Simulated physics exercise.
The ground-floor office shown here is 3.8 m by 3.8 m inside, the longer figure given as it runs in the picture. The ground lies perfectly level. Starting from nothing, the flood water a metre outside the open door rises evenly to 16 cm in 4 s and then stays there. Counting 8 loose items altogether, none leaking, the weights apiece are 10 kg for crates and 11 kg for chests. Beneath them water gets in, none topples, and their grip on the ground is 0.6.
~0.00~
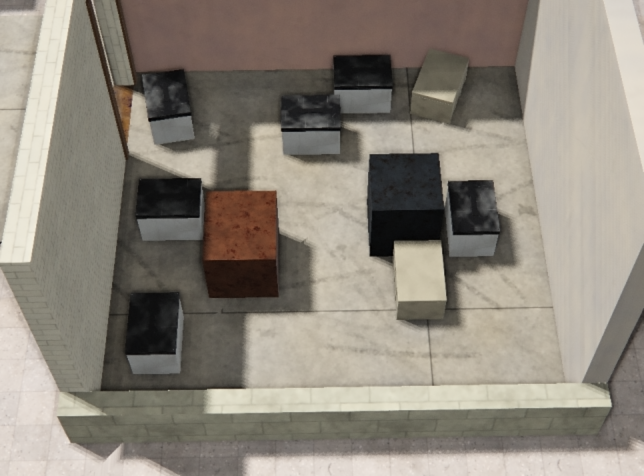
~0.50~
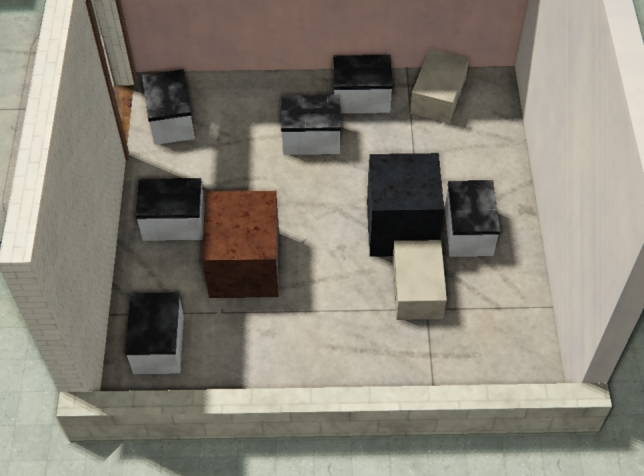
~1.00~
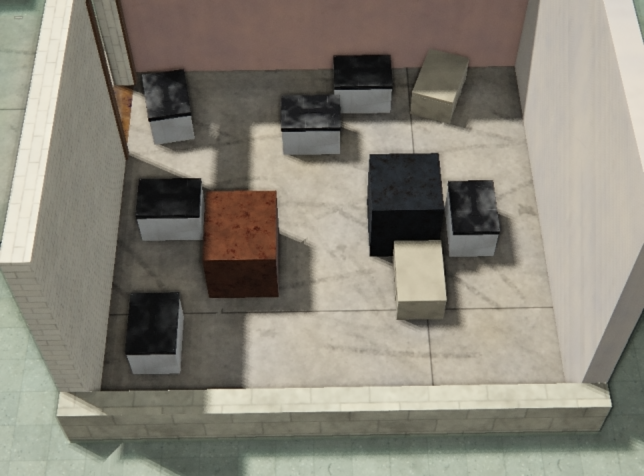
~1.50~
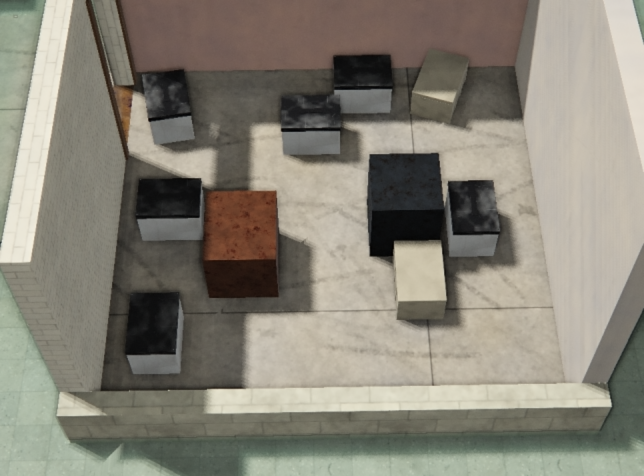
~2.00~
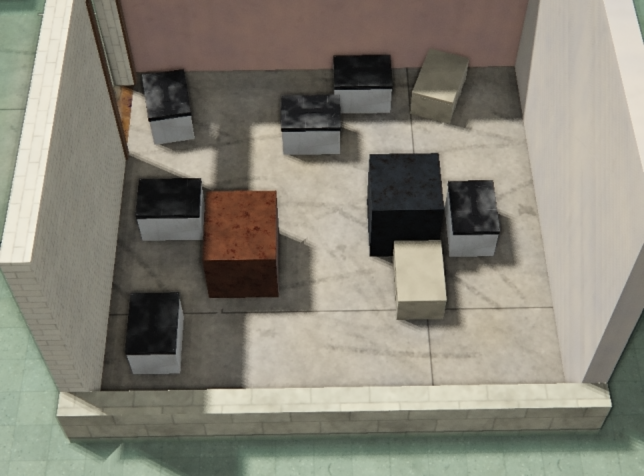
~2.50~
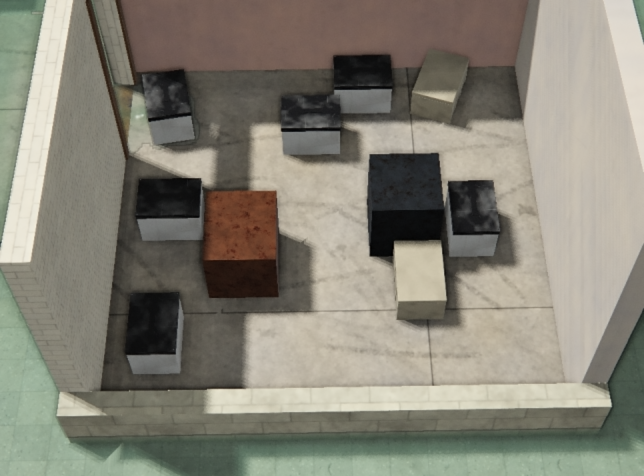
In a walled room seen from above, scattered boxes stay still while the ground outside turns green.
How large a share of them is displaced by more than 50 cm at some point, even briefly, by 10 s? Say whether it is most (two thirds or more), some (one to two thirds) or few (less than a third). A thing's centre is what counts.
Some.
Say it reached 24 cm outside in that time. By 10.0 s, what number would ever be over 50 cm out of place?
Count: 5.
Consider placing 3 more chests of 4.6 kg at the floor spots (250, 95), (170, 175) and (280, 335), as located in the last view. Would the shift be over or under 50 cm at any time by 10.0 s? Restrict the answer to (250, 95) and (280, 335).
One by one: Above; below.
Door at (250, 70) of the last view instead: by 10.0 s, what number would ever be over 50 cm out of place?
2.
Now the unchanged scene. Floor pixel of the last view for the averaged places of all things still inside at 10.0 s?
I'd put it close to (384, 208) in the last view.
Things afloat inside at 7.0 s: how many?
I'd say 1 of them.
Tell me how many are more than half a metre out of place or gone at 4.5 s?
At that moment it comes to 1.
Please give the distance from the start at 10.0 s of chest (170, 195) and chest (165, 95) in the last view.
The first is 0 cm from its start, the second 250 cm.
After 3.5 s 0 of 8 are over 50 cm from their spots; 0 afloat.
After 4.5 s 1 of 8 are over 50 cm from their spots; 0 afloat.
After 7.0 s 2 of 8 are over 50 cm from their spots; 1 afloat.
After 10.0 s 4 of 8 are over 50 cm from their spots, and 4 have been at some point; 4 afloat.
